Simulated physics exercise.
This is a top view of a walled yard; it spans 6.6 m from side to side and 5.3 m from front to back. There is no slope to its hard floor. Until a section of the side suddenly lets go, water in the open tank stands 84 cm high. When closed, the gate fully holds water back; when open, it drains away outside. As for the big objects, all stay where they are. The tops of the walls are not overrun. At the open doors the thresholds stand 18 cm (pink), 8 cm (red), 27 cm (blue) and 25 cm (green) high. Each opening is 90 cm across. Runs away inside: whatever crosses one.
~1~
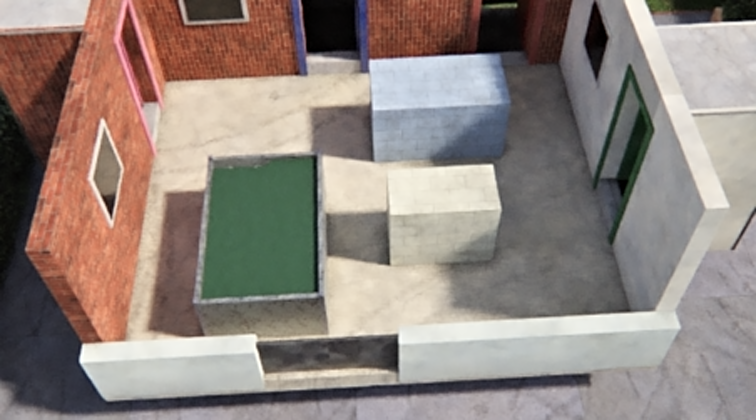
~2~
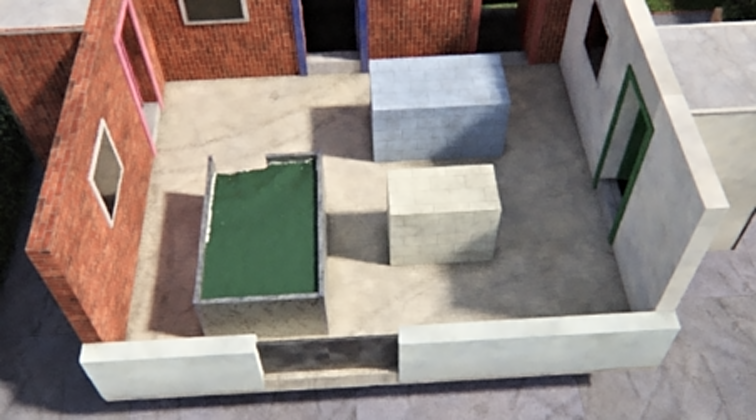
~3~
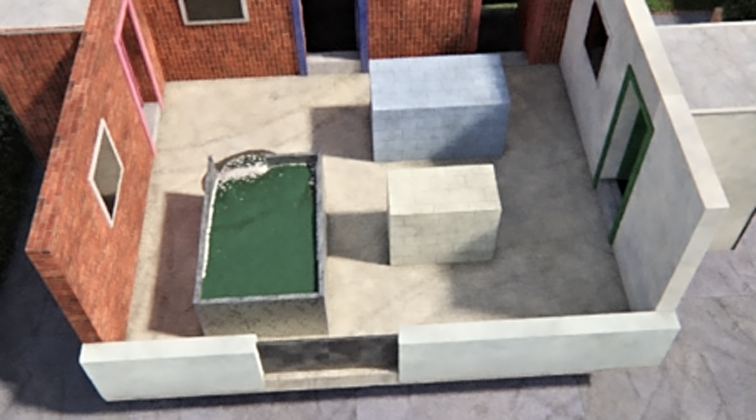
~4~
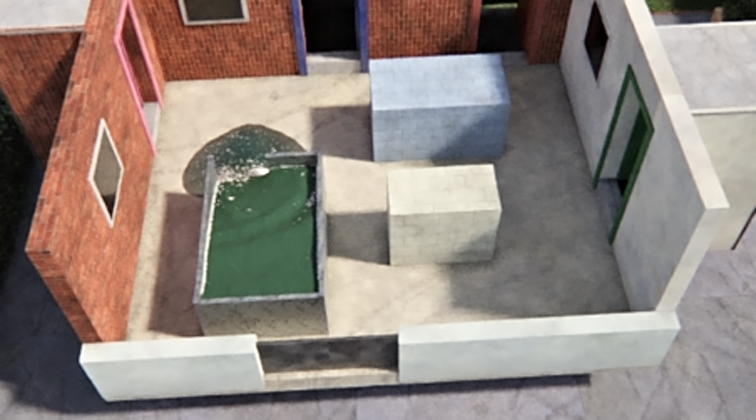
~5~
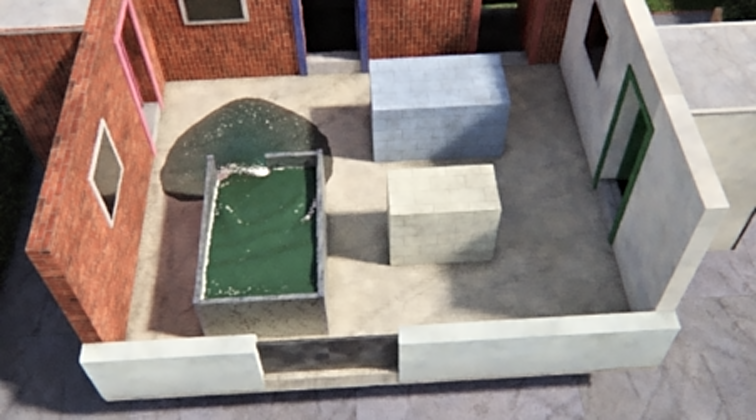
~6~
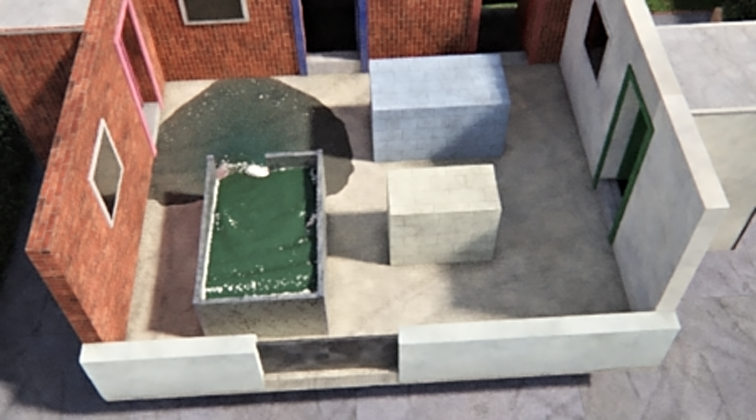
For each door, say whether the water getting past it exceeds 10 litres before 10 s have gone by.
In the end pink door: Above the limit; red door: Above the limit; blue door: Beneath the limit; green door: Beneath the limit.
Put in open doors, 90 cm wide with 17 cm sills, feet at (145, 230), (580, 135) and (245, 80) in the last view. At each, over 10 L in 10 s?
In turn: Below, below, above.
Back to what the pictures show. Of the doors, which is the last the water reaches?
That would be the green door, last of all.
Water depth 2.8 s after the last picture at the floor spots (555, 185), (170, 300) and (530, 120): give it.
I'd read it as roughly 0, 0 and 2 cm, in that order.
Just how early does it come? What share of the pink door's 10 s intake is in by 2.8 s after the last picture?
70 percent or so by then.
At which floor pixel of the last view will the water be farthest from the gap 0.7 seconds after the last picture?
Near (393, 73).
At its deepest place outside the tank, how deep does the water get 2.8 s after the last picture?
Some 26 cm deep.
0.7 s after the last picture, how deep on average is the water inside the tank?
Mean depth: Some 59 cm.
Then, 0.7 s after the last picture water covers 25 % of the floor and is deepest (52 cm) near (166, 85); pink door 24 cm at the sill, 0 L in, red door not reached, blue door 19 cm at the sill, 0 L in, green door not reached.
Then, 1.5 s after the last picture water covers 30 % of the floor and is deepest (36 cm) near (241, 88); pink door 29 cm at the sill, 14 L in, red door 1 cm at the sill, 0 L in, blue door 21 cm at the sill, 0 L in, green door not reached.
Then, 2.8 s after the last picture water covers 45 % of the floor and is deepest (26 cm) near (215, 137); pink door 23 cm at the sill, 59 L in, red door 5 cm at the sill, 0 L in, blue door 17 cm at the sill, 0 L in, green door not reached.
Then, 5.3 s after the last picture water covers 85 % of the floor and is deepest (24 cm) near (533, 66); pink door 17 cm at the sill, 81 L in, red door 15 cm at the sill, 34 L in, blue door 13 cm at the sill, 0 L in, green door 5 cm at the sill, 0 L in.
Then, 9.3 s after the last picture water covers 100 % of the floor and is deepest (16 cm) near (333, 243); pink door 10 cm at the sill, 82 L in, red door 12 cm at the sill, 105 L in, blue door 7 cm at the sill, 0 L in, green door 4 cm at the sill, 0 L in.
